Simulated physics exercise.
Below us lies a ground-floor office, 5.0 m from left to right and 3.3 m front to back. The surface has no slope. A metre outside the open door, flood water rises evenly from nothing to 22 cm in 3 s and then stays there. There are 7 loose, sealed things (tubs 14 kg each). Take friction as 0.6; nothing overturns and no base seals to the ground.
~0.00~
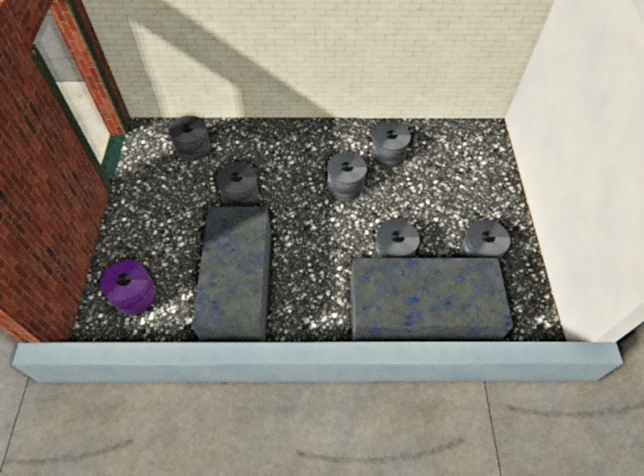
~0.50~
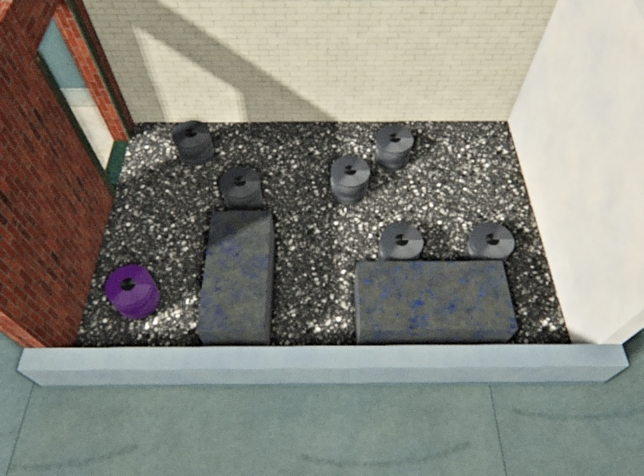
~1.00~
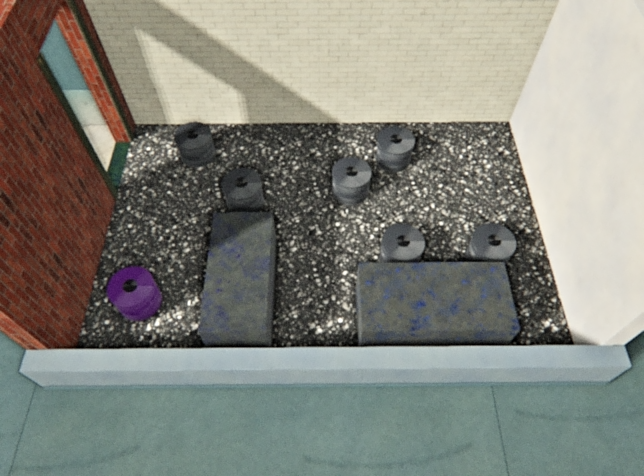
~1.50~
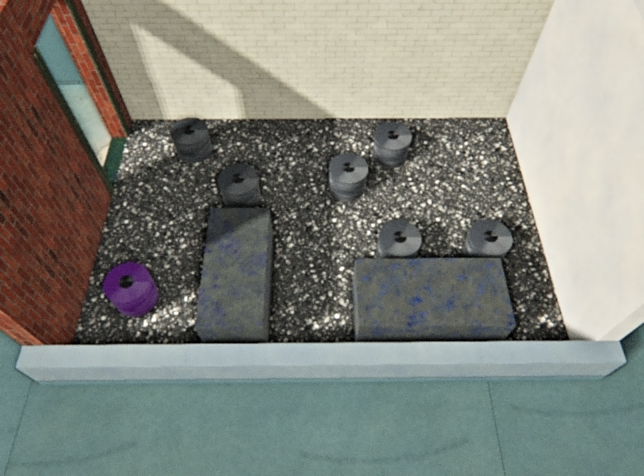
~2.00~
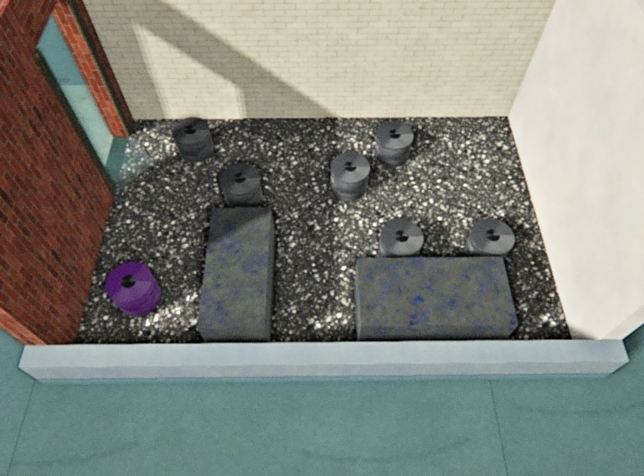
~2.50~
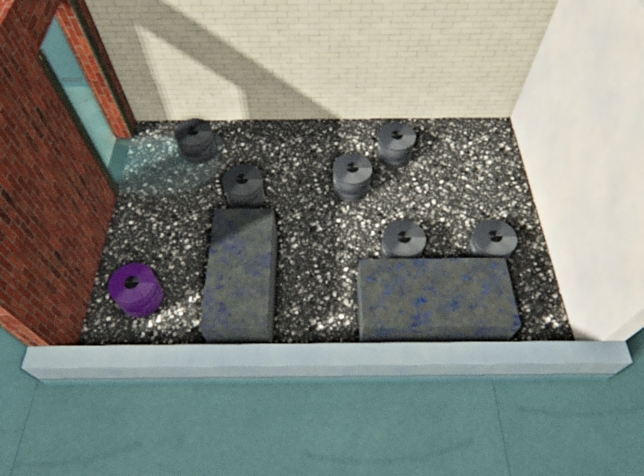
Teal water spreading over the pavement outside, then creeping through the left doorway onto the speckled floor, while the tubs stay still.
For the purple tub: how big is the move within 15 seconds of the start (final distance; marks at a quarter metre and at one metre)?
Purple tub holds its place.
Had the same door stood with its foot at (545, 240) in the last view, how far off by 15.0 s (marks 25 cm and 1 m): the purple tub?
In that case the purple tub moves a short way.
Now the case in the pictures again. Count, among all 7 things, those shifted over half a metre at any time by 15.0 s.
That makes 6.
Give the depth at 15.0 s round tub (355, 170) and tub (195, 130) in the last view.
Roughly 14 and 17 cm.
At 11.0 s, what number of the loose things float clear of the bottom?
At that moment 5.
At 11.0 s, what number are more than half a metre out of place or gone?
By then 4.
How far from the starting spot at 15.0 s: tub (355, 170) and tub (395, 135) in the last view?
In that order: 120 cm, 140 cm.
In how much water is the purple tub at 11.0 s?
Roughly 3 cm.
After 3.5 s the purple tub is near (131, 283), 0.0 m from its start, aground; 0 afloat.
After 6.8 s the purple tub is near (131, 283), 0.0 m from its start, aground; 1 afloat.
After 11.0 s the purple tub is near (131, 283), 0.0 m from its start, aground; 5 afloat.
After 15.0 s the purple tub is near (131, 283), 0.0 m from its start, aground; 6 afloat.
